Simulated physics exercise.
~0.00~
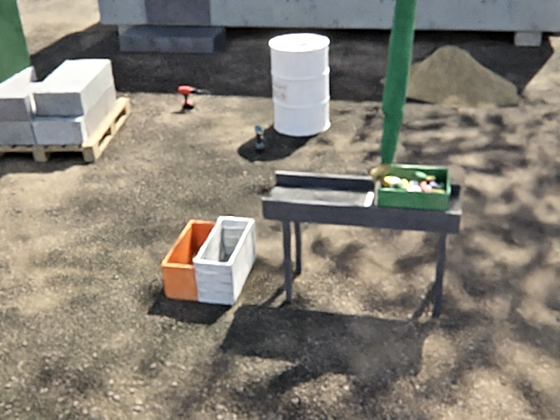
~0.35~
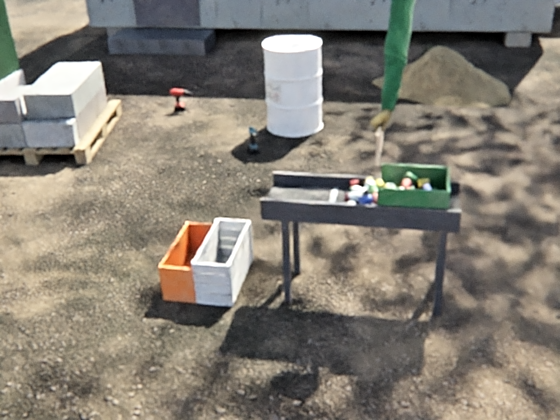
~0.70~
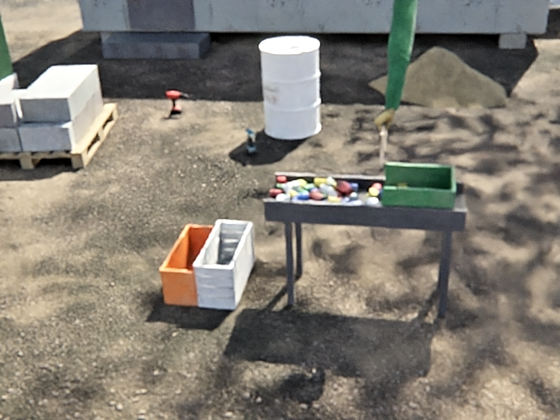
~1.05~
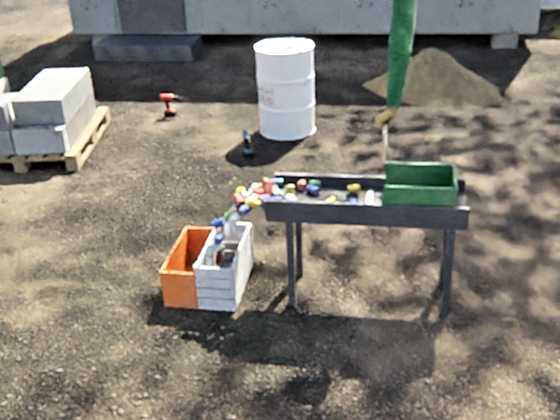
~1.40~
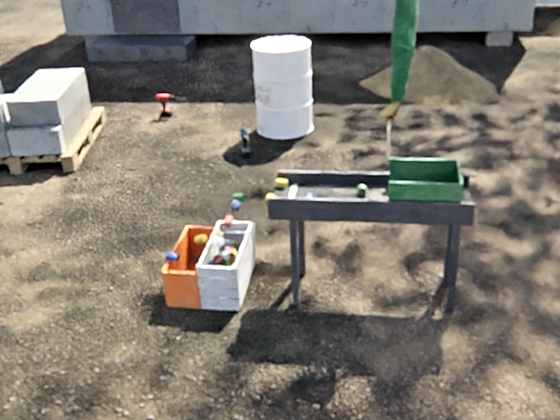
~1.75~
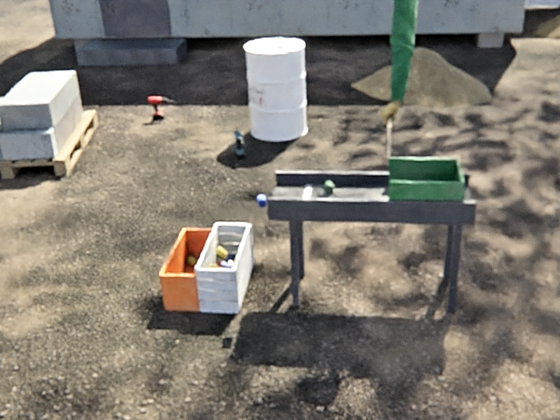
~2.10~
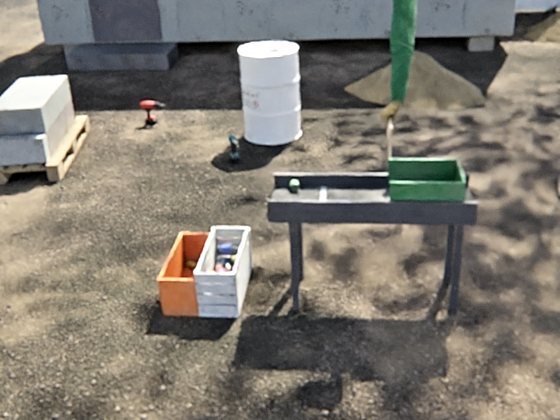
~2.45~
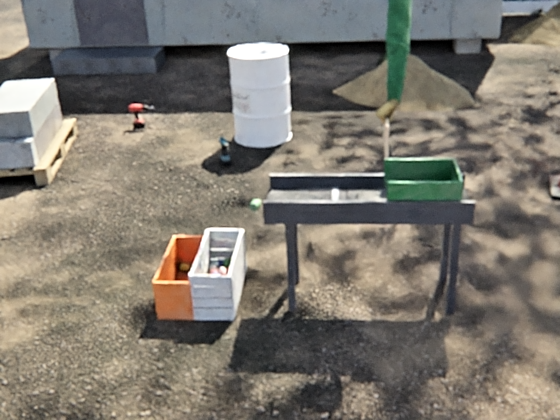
A dark belt table carrying small colourful jars left from a green pen, most dropping into a white box, one falling short.
